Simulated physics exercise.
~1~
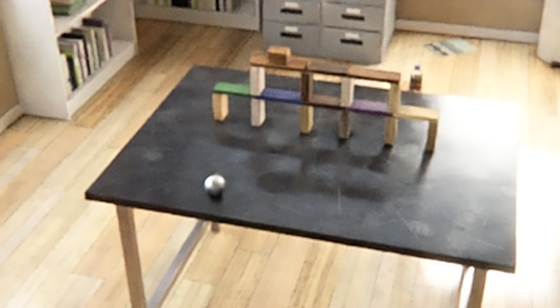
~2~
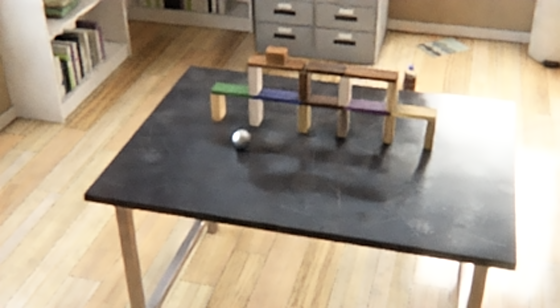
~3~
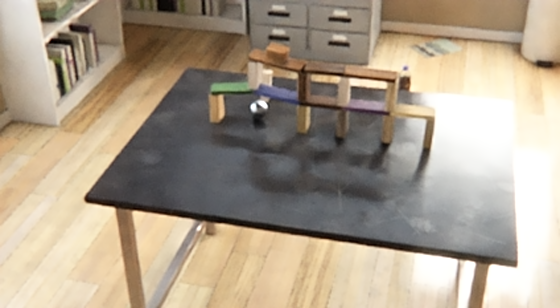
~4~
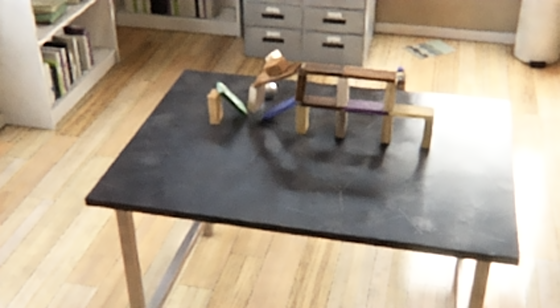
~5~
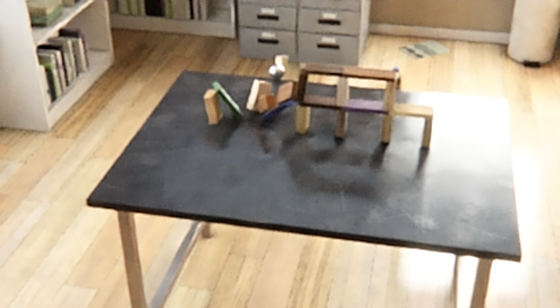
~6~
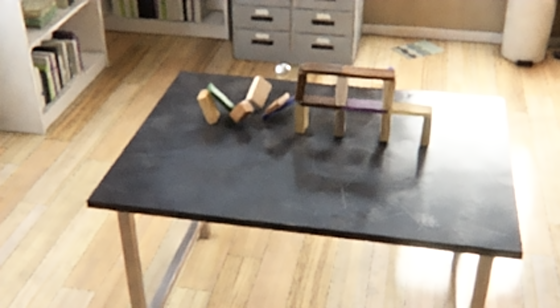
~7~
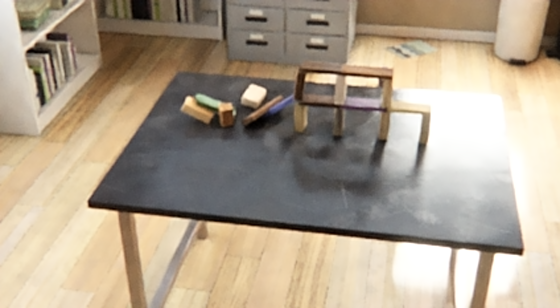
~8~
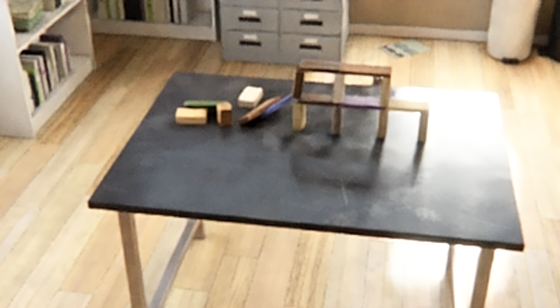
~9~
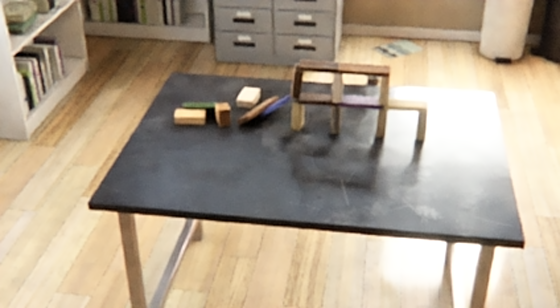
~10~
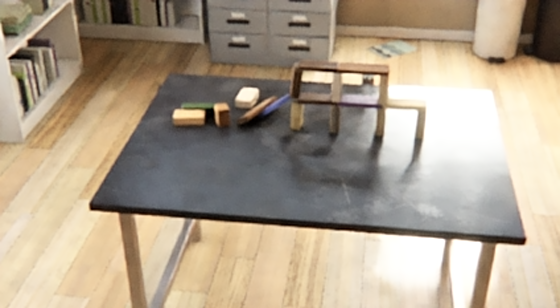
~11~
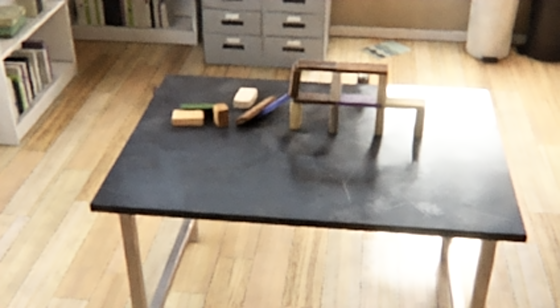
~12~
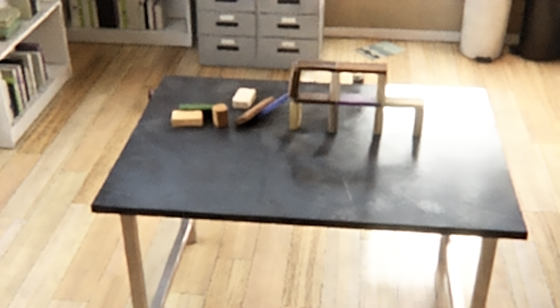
On a dark table in a sunlit room, a silver ball rolled into the left side of a small block structure, toppling the green and blue planks and nearby blocks into a loose heap, while the right part stayed standing with its purple plank.
